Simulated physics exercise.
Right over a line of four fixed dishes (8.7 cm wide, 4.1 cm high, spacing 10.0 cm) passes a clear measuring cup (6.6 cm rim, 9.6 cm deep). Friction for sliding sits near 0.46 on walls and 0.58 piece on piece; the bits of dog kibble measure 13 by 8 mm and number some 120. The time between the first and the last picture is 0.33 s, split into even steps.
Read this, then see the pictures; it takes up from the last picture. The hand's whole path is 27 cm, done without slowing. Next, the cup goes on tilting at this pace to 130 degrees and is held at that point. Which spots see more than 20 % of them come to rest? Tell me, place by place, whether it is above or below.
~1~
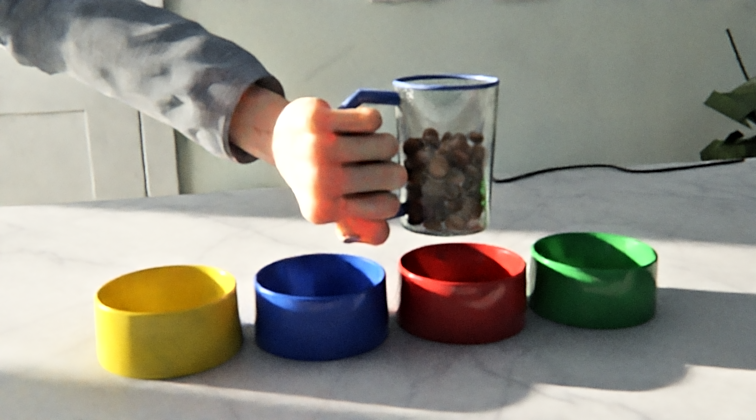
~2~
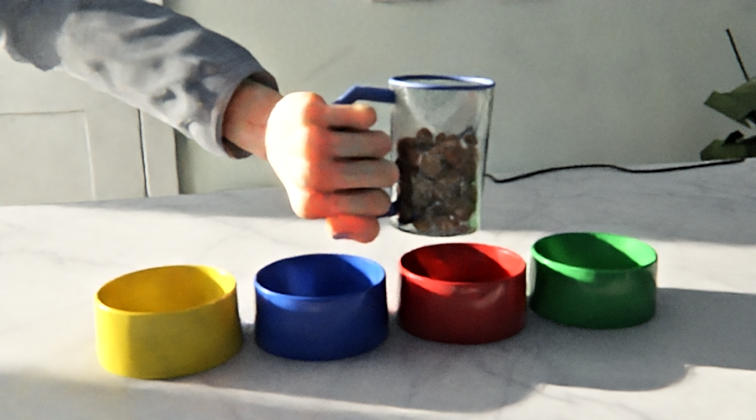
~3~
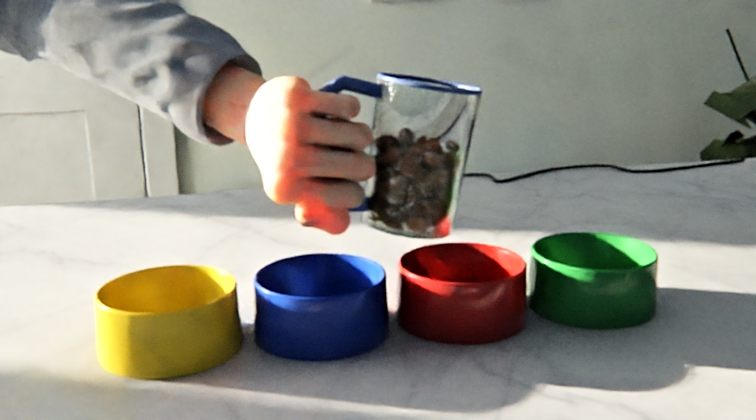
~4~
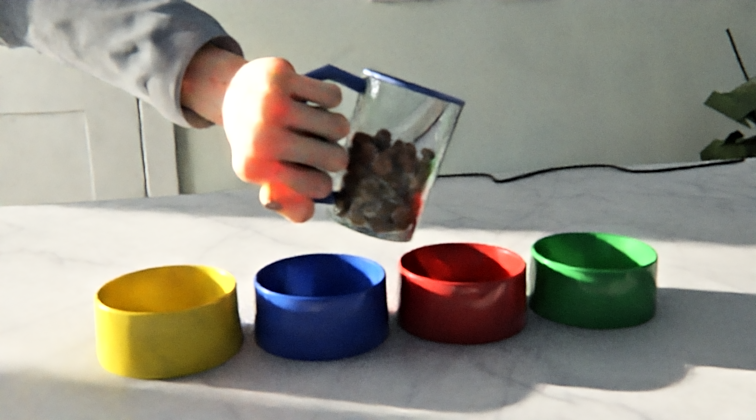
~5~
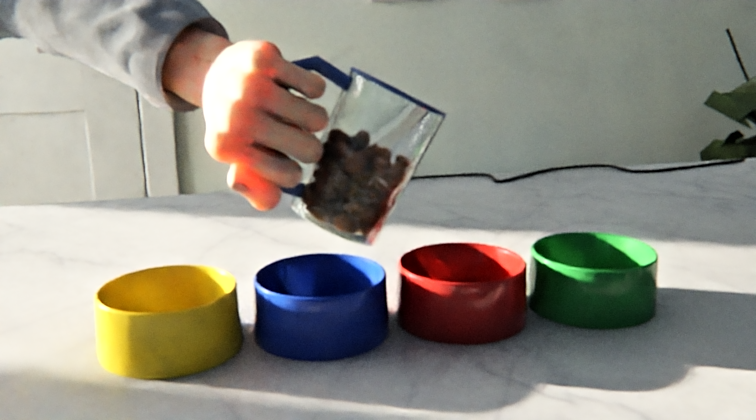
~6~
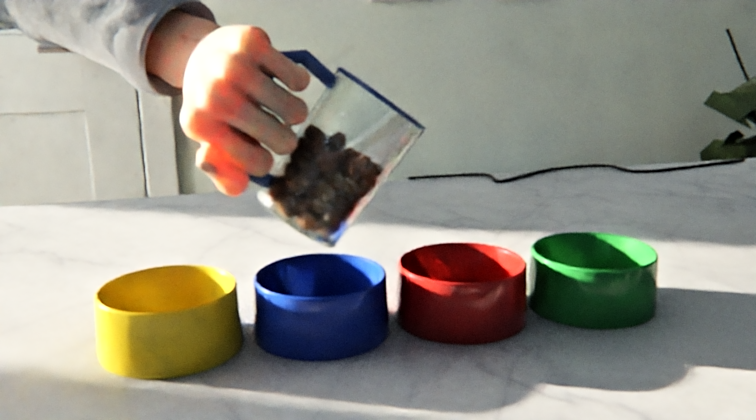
One by one: Red dish: Its share will not go past a fifth, blue dish: Its share will not go past a fifth, green dish: Its share will not go past a fifth, yellow dish: Its share will go past a fifth, counter: Its share will go past a fifth.
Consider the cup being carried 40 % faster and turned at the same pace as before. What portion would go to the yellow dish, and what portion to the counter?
The shares would then be yellow 60 and counter 40.
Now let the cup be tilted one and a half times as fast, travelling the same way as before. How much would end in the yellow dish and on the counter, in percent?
Then yellow would get 80 and the counter 10.
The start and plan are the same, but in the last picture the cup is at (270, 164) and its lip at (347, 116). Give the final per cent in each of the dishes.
Dish by dish: Red 0 percent, blue 0 percent, green 0 percent, yellow 70 percent.
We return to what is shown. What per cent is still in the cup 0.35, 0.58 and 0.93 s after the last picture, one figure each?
Series: 100 / 90 / 10 per cent.
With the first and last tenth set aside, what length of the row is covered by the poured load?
It spans roughly 10 centimetres along the row.
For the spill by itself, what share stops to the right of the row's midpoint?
Near 0 percent ends up there.
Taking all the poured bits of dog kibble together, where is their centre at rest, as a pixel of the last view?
My guess is close to (138, 336).
Then, 0.35 s after the last picture, tilt 86 degrees; cup holds 100 %.
Then, 0.58 s after the last picture, tilt 118 degrees; cup holds 90 %, yellow 10 %.
Then, 0.93 s after the last picture, tilt 130 degrees; cup holds 10 %, yellow 55 %.
In the end, red 0 %, blue 0 %, green 0 %, yellow 65 %, counter 35 %.
